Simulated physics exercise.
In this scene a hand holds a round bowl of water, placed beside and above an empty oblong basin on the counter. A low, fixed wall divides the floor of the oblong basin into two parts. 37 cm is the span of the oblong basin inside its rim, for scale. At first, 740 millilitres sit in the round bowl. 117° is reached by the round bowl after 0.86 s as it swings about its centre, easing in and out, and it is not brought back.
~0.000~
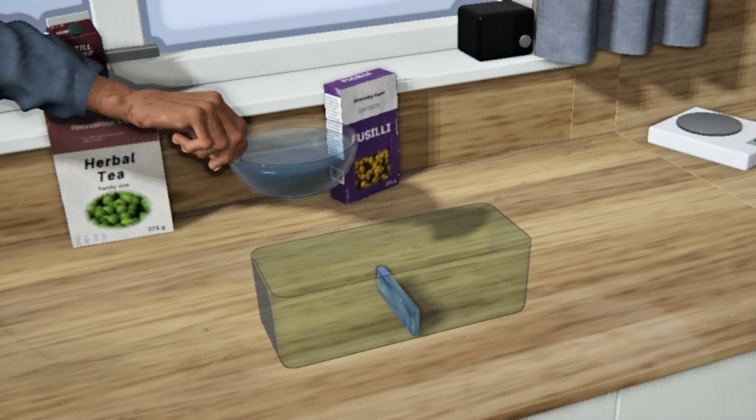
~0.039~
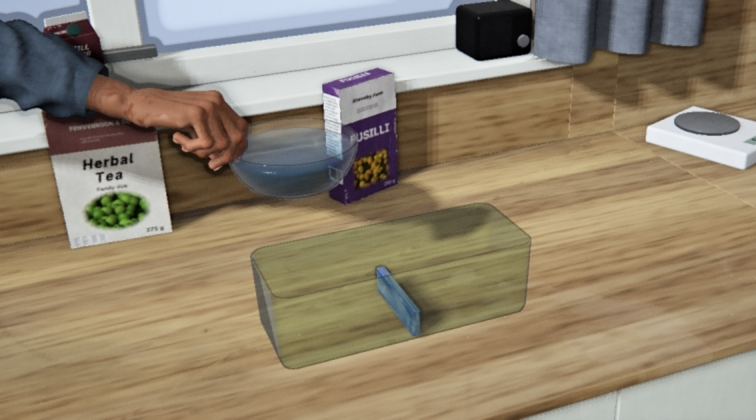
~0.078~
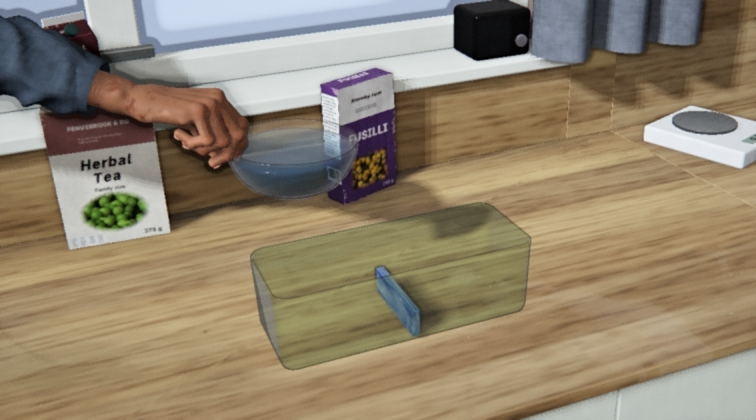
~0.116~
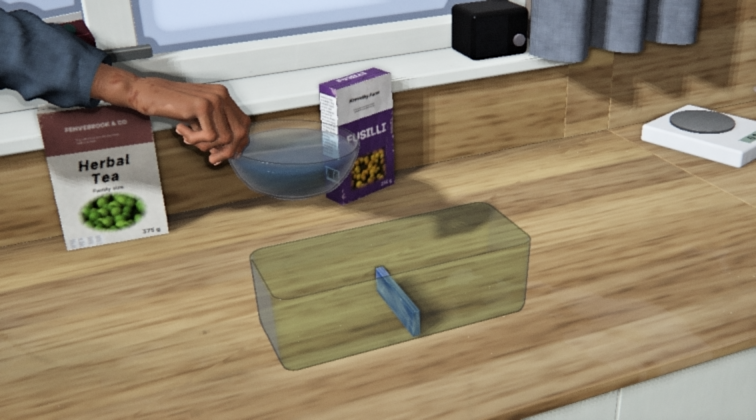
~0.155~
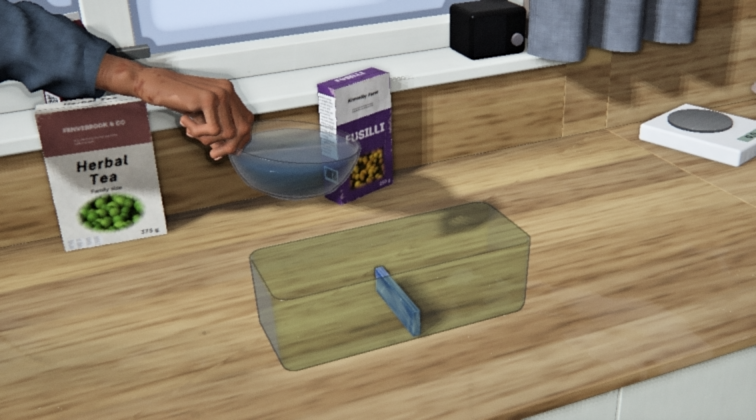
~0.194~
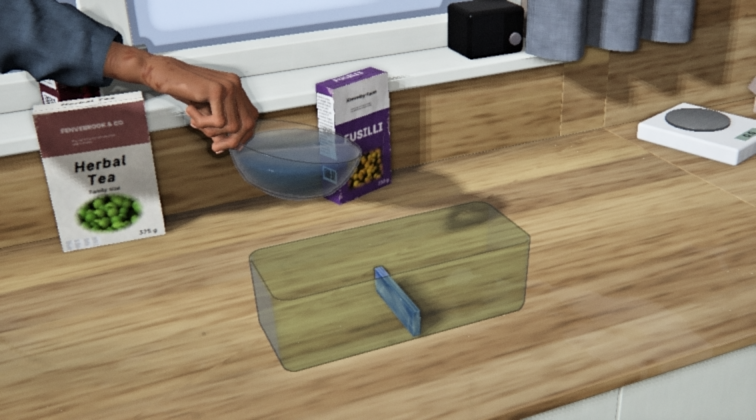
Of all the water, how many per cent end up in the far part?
Roughly 55 per cent.
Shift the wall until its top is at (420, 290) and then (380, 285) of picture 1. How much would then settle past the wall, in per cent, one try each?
I'd put it at about 25 per cent for the first and about 75 per cent for the second.
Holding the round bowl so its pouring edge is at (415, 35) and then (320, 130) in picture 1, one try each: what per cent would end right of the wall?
About 80 %, then about 15 %.
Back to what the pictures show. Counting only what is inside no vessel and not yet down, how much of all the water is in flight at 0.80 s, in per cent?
Airborne share: Near 2 %.
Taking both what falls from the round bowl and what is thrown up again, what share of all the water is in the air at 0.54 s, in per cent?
Near 50 per cent of it all.
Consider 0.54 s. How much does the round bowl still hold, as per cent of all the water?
Close to 18 in a hundred.
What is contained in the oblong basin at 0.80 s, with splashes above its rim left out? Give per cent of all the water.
That comes to about 98 percent.
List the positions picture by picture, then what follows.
In the first picture, it leans 0°; its right rim is at (353, 131); the water meets the walls at (229, 157) and (349, 136); the oblong basin's rim runs from (261, 275) to (510, 222); the wall's top is at (397, 289).
In the second picture, it leans 1°; its right rim is at (353, 132); the water meets the walls at (229, 157) and (349, 137).
In the third picture, it leans 2°; its right rim is at (354, 134); the water meets the walls at (230, 156) and (349, 138).
In the fourth picture, it leans 5°; its right rim is at (354, 137); the water meets the walls at (230, 155) and (350, 140).
In the fifth picture, it leans 9°; its right rim is at (355, 141); the water meets the walls at (232, 154) and (350, 141).
In the sixth picture, it leans 14°; its right rim is at (356, 146); the water meets the walls at (234, 153) and (352, 141).
After 0.54 s the tilt is 82° and 17 per cent is still to pour, 5 is left of the wall and 28 right of it.
After 0.80 s the tilt is 116° and 0 per cent is still to pour, 43 is left of the wall and 54 right of it.
After 1.07 s the tilt is 117° and 0 per cent is still to pour, 43 is left of the wall and 55 right of it.
After 1.36 s the tilt is 117° and 0 per cent is still to pour, 43 is left of the wall and 55 right of it.
In the end 43 per cent lies left of the wall, 55 right of it and 2 outside.
